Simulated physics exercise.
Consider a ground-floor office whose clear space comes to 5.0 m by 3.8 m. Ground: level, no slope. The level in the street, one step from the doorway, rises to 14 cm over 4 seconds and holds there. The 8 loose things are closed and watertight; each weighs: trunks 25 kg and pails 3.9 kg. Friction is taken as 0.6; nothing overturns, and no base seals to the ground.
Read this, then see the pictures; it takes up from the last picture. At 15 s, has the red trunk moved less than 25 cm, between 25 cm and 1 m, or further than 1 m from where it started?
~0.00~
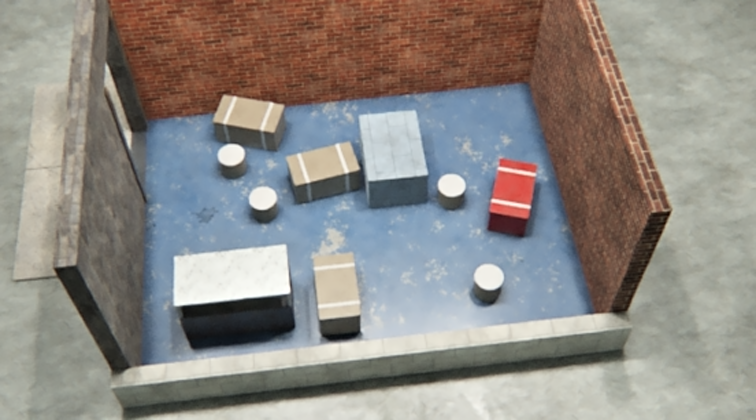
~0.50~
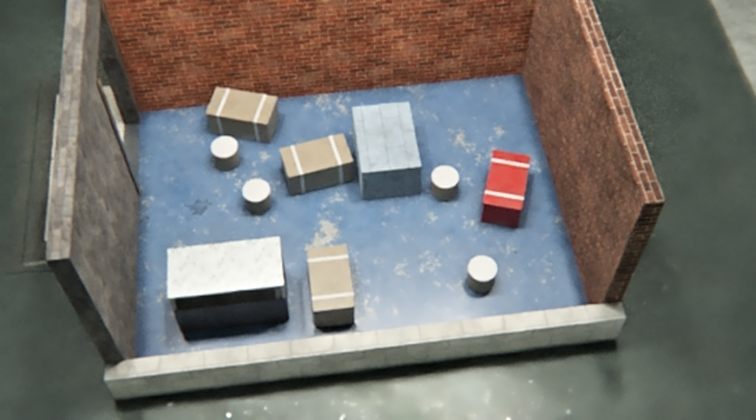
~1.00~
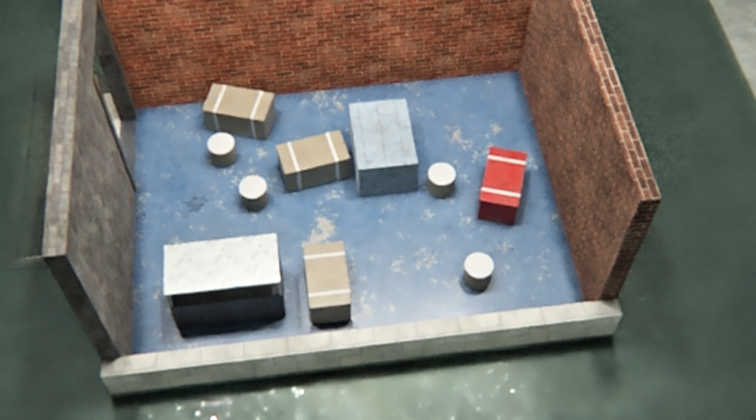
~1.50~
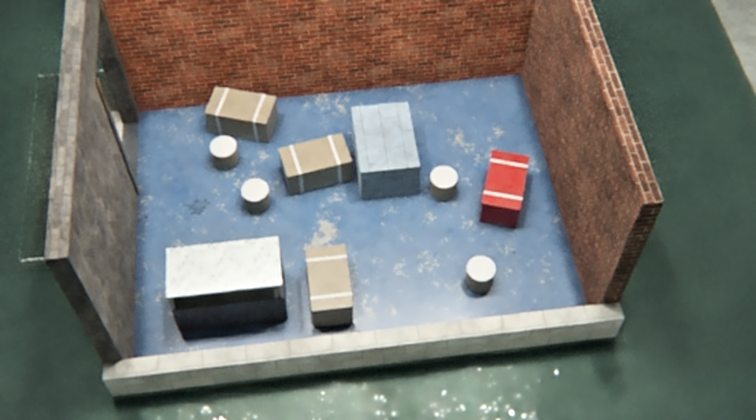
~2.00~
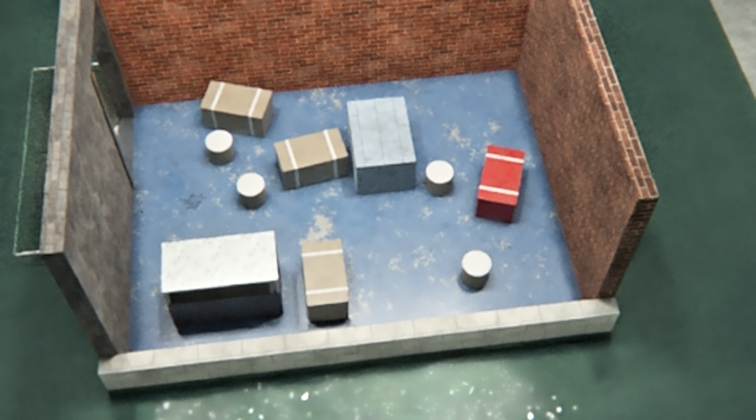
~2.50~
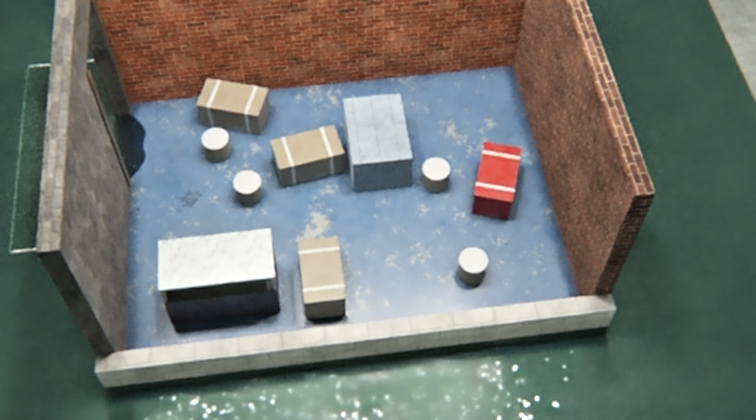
Less than 25 cm.
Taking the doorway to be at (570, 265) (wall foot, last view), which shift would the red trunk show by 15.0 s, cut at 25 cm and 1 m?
So the red trunk is basically unmoved by then.
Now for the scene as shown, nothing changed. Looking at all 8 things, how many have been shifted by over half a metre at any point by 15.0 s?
4.
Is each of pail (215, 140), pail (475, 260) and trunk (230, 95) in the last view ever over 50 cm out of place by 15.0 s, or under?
Beyond, within, beyond.
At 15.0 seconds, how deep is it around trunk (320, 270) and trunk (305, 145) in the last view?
First roughly 6 cm, second roughly 5 cm.
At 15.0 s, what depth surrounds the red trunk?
4 cm, roughly.
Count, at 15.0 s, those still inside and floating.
0 of them.
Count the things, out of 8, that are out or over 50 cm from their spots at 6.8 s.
I make it 2 by then.
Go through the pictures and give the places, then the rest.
In the first frame, the red trunk at (514, 188) rests on the ground; 0.0 m2 under water; 0 of 8 have shifted.
In the second frame, the red trunk at (507, 179), on the bottom; 0.0 m2 under water; 0 of 8 have shifted.
In the third frame, the red trunk at (504, 176), on the bottom; water covers 0.0 m2; 0 of 8 have shifted.
In the fourth frame, the red trunk at (506, 179), on the bottom; water covers 0.0 m2; 0 of 8 have shifted.
In the fifth frame, the red trunk at (502, 174), on the bottom; 0.0 m2 under water; 0 of 8 have shifted.
In the sixth frame, the red trunk at (498, 171) rests on the ground; water covers 0.1 m2; 0 of 8 have shifted.
After 3.5 s the red trunk is near (498, 171), 0.0 m from its start, aground; 0 afloat.
After 6.8 s the red trunk is near (498, 171), 0.0 m from its start, aground; 0 afloat.
After 11.0 s the red trunk is near (498, 171), 0.0 m from its start, aground; 2 afloat.
After 15.0 s the red trunk is near (498, 171), 0.0 m from its start, aground; 0 afloat.
